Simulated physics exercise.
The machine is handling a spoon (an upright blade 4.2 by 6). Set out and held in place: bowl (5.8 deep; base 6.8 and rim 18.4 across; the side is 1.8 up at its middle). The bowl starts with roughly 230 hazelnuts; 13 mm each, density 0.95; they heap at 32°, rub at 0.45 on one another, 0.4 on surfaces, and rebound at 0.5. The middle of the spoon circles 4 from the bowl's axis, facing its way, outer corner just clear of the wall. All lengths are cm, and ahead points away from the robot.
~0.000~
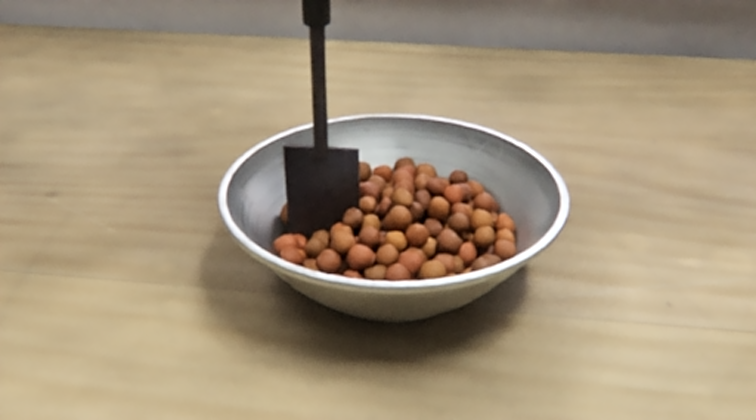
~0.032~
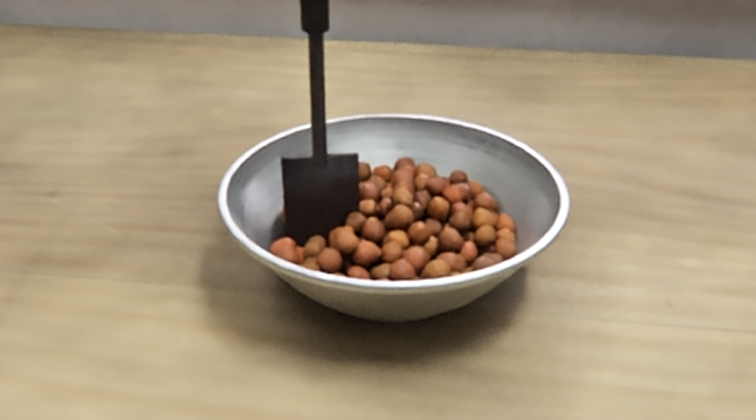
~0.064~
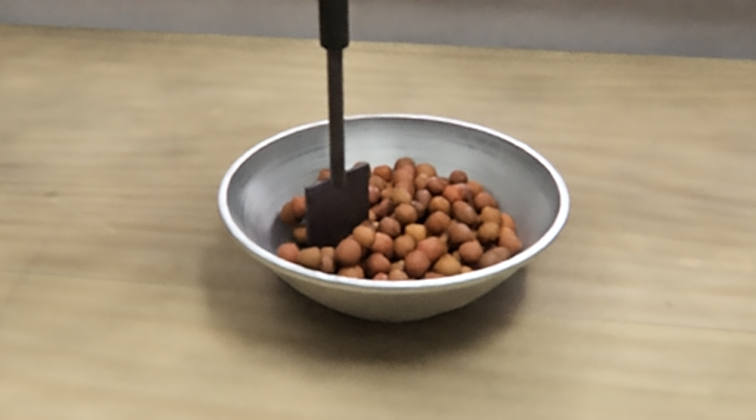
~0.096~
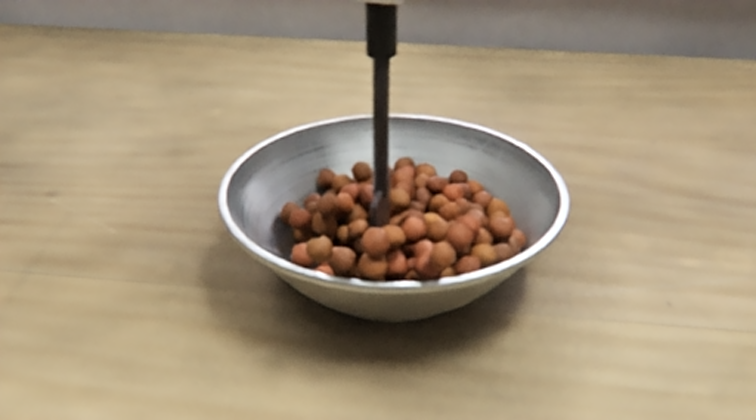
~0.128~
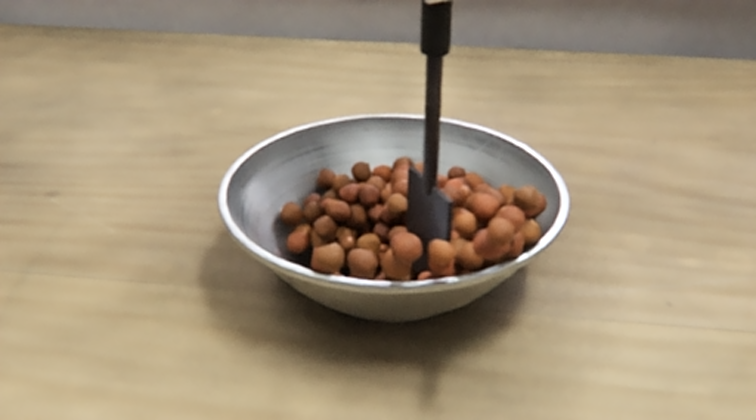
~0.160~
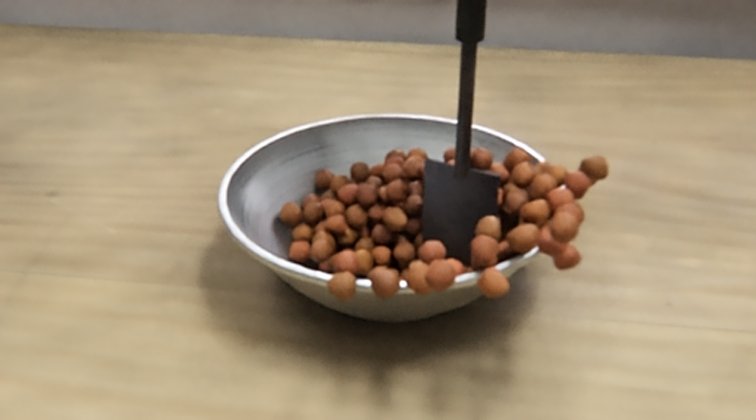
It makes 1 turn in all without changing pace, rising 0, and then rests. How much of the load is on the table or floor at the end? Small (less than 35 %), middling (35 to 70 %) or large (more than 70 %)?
A middling share, 35 to 70 %, ends on the table or floor.
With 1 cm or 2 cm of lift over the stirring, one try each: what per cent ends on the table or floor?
Some 40 and 35 per cent.
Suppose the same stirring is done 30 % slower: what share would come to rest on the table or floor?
It would be near 30 per cent.
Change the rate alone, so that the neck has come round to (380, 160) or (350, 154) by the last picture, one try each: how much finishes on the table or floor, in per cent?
Some 20 and 10 per cent.
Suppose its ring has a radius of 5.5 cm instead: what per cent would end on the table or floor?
In that case some 20 per cent.
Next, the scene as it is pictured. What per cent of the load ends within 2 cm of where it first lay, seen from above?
Some 5 per cent.
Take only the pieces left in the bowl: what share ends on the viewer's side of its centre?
Some 70 per cent.
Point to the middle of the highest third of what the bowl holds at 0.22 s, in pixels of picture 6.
At about (454, 144).
After 0.22 s, 231° round, highest piece 11 above the table; 182 in the bowl, 44 in flight or on the tool.
After 0.28 s, 302° round, highest piece 13 above the table; 155 in the bowl, 20 on the table or floor, 51 in flight or on the tool.
After 0.51 s, 0° round, highest piece 7 above the table; 115 in the bowl, 109 on the table or floor, 2 in flight or on the tool.
After 1.21 s, 0° round, highest piece 6 above the table; 114 in the bowl, 112 on the table or floor.
At rest, 114 in the bowl, 112 on the table or floor. That is 50 % on the table or floor.
